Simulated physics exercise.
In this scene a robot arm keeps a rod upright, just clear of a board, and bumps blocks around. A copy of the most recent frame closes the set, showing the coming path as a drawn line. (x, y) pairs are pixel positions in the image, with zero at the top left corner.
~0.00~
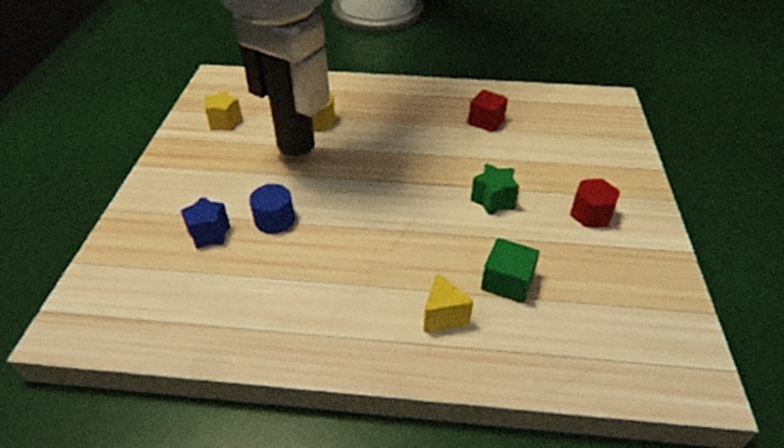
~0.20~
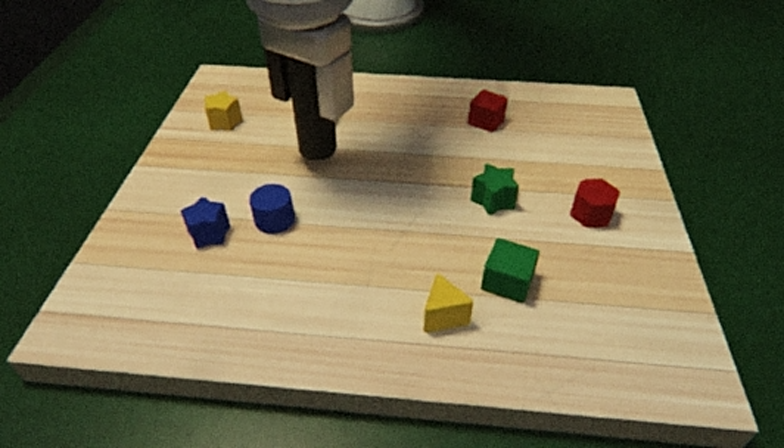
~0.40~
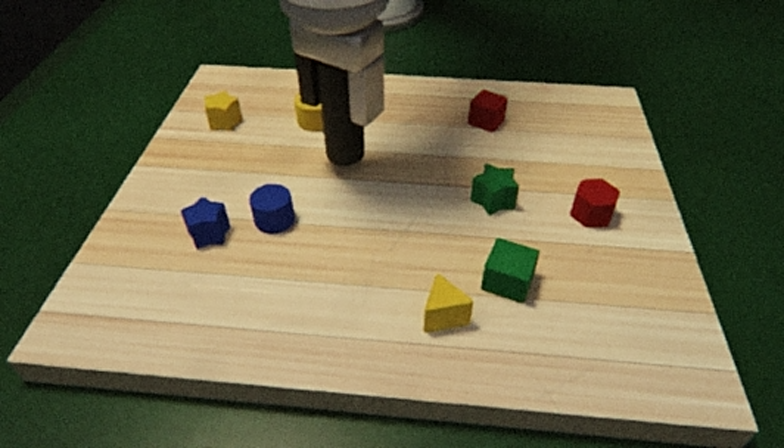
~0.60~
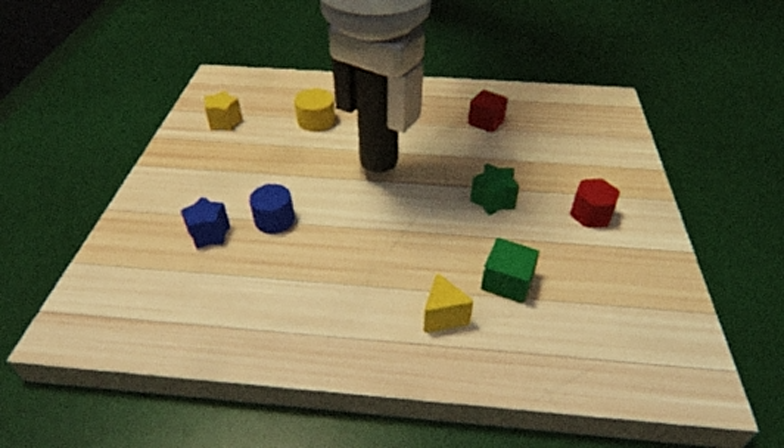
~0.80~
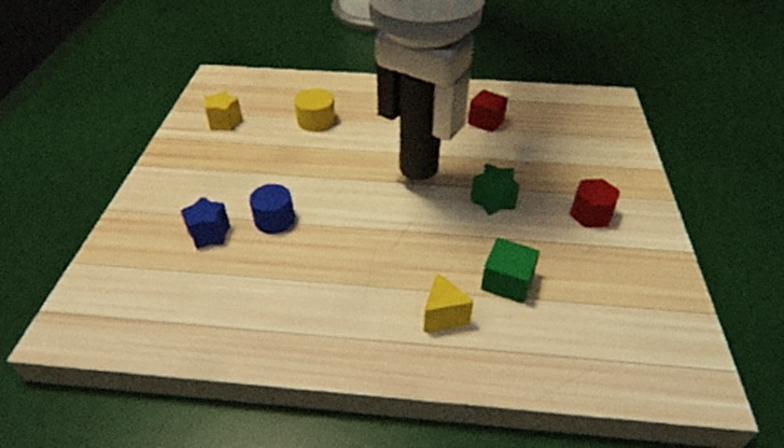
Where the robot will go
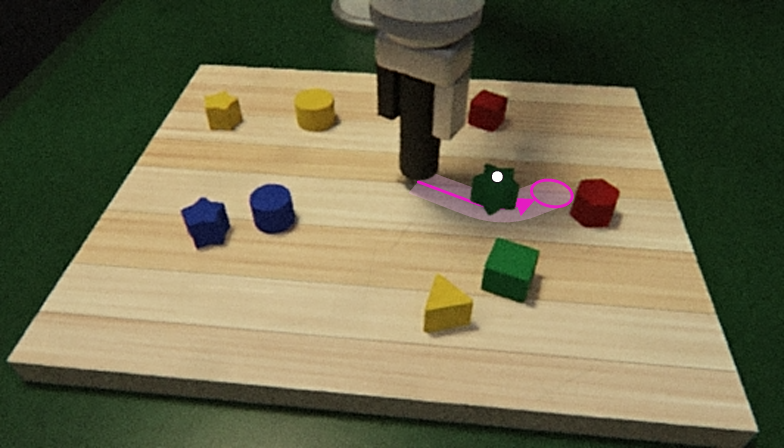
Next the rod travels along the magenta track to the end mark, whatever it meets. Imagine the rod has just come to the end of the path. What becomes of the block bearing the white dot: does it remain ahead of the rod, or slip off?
Ahead of the rod.
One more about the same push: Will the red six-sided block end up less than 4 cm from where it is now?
Final answer: Yes.
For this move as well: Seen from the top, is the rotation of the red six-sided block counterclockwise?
No, it doesn't check out.
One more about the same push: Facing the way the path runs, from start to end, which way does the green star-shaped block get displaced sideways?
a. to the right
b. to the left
That would be b.
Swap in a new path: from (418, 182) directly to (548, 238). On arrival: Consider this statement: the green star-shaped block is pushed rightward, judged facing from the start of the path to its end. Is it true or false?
That is false.
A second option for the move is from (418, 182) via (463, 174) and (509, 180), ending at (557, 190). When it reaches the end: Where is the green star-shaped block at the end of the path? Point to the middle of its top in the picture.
When the path ends, it will be at (519, 182).
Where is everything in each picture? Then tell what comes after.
In the first picture, tip of the rod at (296, 146), middles of tops, green star-shaped block at (497, 177), green square at (513, 258), red six-sided block at (599, 191).
In the second picture, rod at (318, 150), nothing pushed.
In the third picture, rod at (346, 155), nothing pushed.
In the fourth picture, rod at (379, 162), nothing pushed.
In the fifth picture, rod at (419, 169), green star-shaped block at (497, 177), green square at (513, 258), red six-sided block at (599, 191).
The line goes from (418, 182) by way of (462, 198) and (510, 207) to (552, 193); the dot is on the green star-shaped block.
What follows on the original path. One third of the way, rod at (463, 185); green star-shaped block at (508, 178).
Two thirds of the way, rod at (513, 194); green star-shaped block at (551, 179), turned 45° anticlockwise.
At the end, rod at (555, 180); green star-shaped block at (599, 171), turned 20° anticlockwise; green square unmoved; red six-sided block at (631, 192), turned 20° clockwise.
